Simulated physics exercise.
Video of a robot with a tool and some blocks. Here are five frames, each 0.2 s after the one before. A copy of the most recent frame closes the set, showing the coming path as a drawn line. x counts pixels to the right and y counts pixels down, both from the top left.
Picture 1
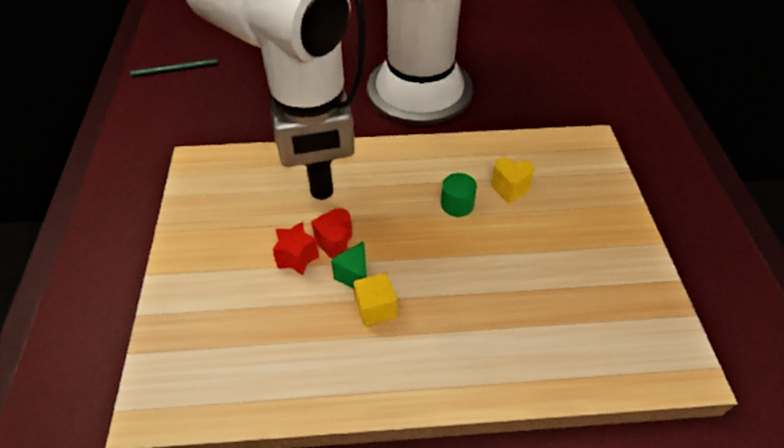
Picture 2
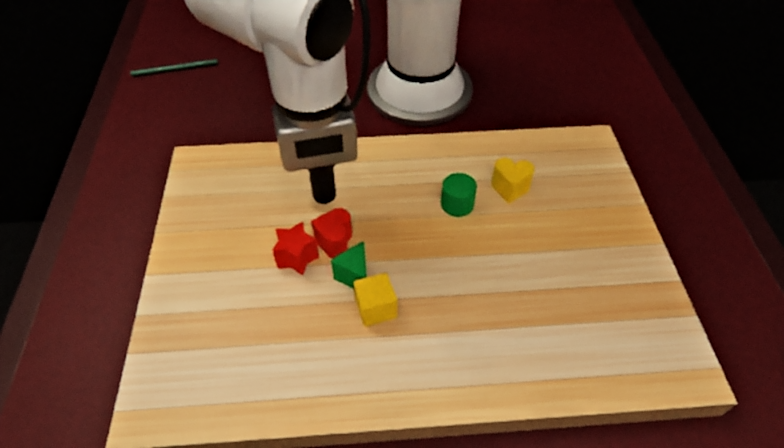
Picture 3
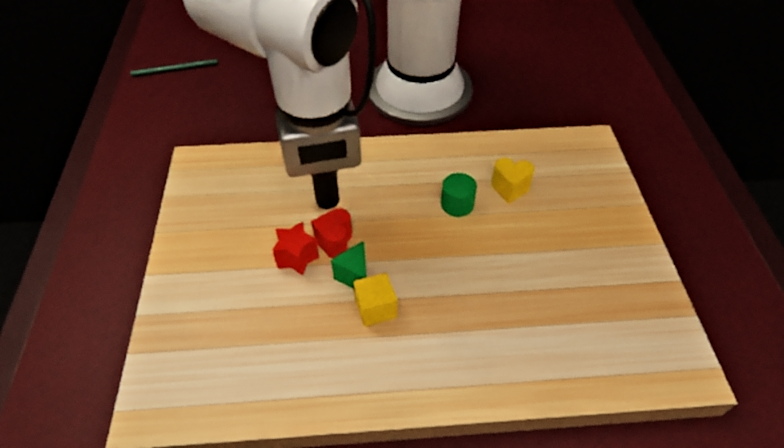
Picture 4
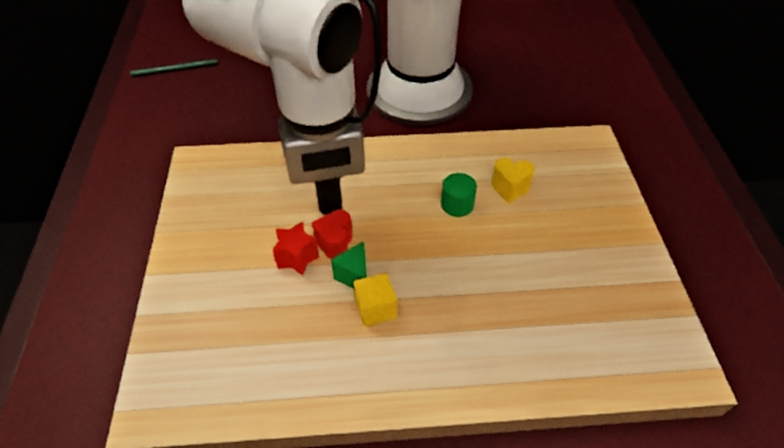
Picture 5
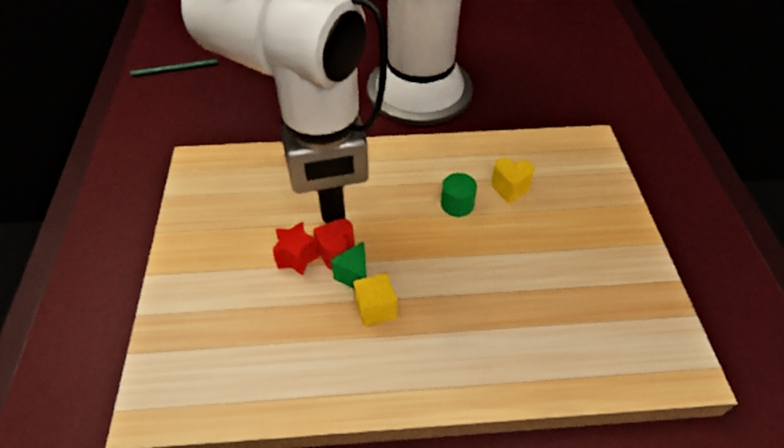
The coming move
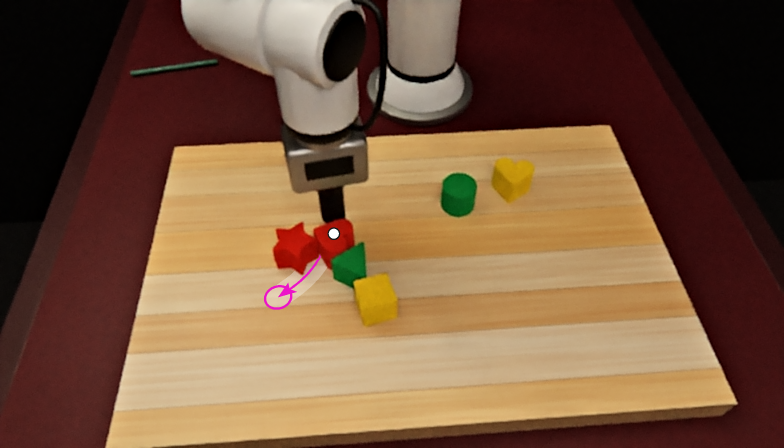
The clip shows a robot arm above a wooden board with red, green and yellow blocks; its dark-tipped tool moves slightly down and to the right toward the red heart-shaped block, then nudges it a little downward.
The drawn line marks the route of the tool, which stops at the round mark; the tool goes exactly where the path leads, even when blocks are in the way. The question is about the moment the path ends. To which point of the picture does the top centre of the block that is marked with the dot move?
When the path ends, it will be at (321, 276).
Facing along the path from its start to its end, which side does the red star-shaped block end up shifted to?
Pushed right.
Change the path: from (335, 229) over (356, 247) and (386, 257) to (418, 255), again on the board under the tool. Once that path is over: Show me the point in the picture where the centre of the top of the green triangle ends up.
It is at (358, 275).
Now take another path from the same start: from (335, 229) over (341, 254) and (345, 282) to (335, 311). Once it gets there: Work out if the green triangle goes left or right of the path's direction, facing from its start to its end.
It moves over to the left.
The drawn path runs from (335, 229) over (315, 265) to (278, 297); the dot is on the red heart-shaped block.
What follows on the original path. One third of the way, tool at (320, 240); red star-shaped block at (286, 246), turned 35° clockwise; red heart-shaped block at (327, 257); green triangle at (354, 267), turned 40° anticlockwise.
Two thirds of the way, tool at (302, 264); red star-shaped block at (274, 252), turned 55° clockwise; red heart-shaped block at (321, 276), turned 25° anticlockwise; green triangle at (355, 268), turned 45° anticlockwise.
At the end, tool at (274, 285); red star-shaped block at (262, 258), turned 95° clockwise; red heart-shaped block at (321, 276), turned 25° anticlockwise; green triangle at (355, 268), turned 45° anticlockwise; yellow square not moved.
